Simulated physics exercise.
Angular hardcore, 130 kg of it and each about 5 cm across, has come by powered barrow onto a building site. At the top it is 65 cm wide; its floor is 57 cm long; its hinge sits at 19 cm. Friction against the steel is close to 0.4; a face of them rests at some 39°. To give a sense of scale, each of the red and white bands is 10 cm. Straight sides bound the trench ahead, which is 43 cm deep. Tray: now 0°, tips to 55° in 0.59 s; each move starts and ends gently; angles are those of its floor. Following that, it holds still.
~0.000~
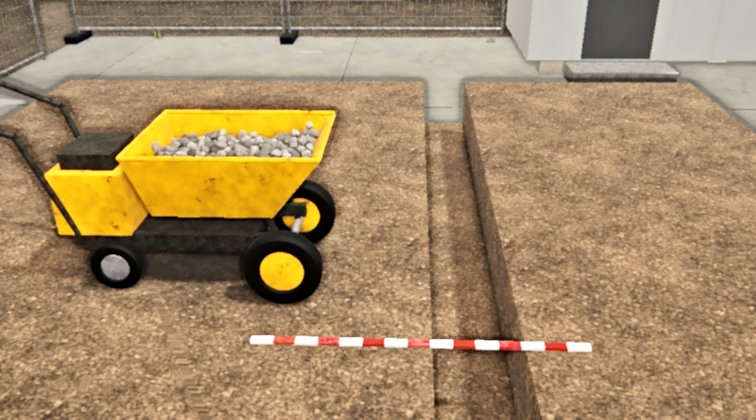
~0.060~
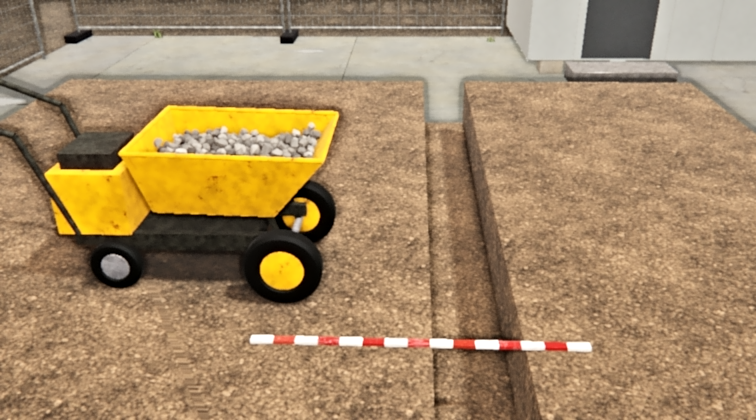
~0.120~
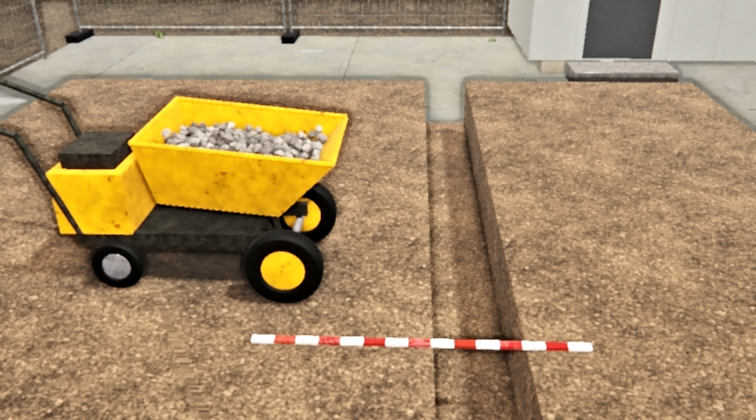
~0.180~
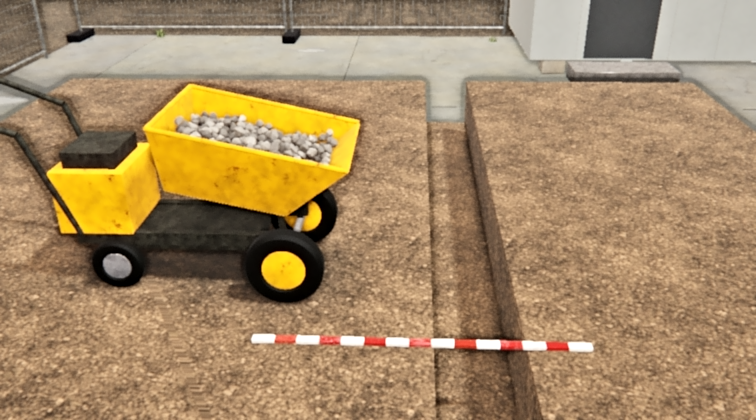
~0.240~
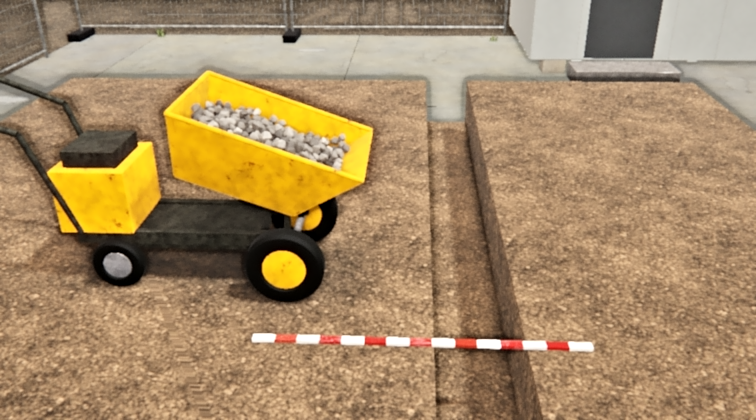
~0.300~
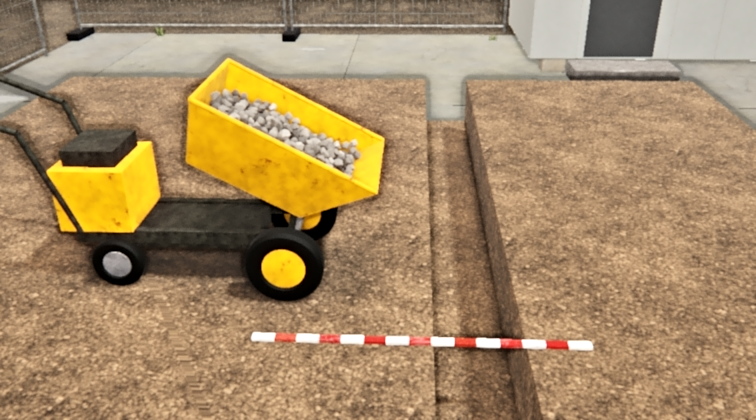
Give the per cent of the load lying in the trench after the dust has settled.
Close to 31 in every hundred.
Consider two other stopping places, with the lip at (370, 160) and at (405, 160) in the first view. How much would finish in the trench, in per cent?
25 %, then 10 %.
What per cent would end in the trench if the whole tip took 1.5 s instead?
In that case some 5 per cent.
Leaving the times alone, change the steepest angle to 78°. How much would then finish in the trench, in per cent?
In that case some 90 per cent.
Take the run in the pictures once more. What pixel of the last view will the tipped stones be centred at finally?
Their middle ends up near (476, 336).
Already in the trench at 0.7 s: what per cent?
By then, around 0 percent.
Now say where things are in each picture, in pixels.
The first frame shows lip at (319, 161), floor tilted 0°, highest stones at (293, 137).
The second frame shows lip at (322, 162), floor tilted 2°, highest stones at (259, 138); the stones move at 0.4 m/s on average.
The third frame shows lip at (333, 165), floor tilted 6°, highest stones at (213, 135); the stones move at 0.7 m/s on average.
The fourth frame shows lip at (347, 172), floor tilted 12°, highest stones at (202, 124); the stones move at 1.0 m/s on average.
In the fifth frame, the tray is at 20°, its lip at (363, 181); the top of the load is at (217, 113); the stones move at 1.2 m/s on average.
The sixth frame shows lip at (377, 193), floor tilted 28°, highest stones at (229, 101); the stones move at 1.3 m/s on average.
After 0.4 s the floor is at 46°; 100 % in the tray; the foremost stones are at (376, 193).
After 0.7 s the floor is at 55°; 98 % in the tray, 2 % short of the trench, 1 % in the trench; the foremost stones are at (440, 242).
After 1.0 s the floor is at 55°; 73 % in the tray, 4 % short of the trench, 23 % in the trench; the foremost stones are at (509, 319).
After 3.0 s the floor is at 55°; 66 % in the tray, 3 % short of the trench, 31 % in the trench; the foremost stones are at (511, 330).
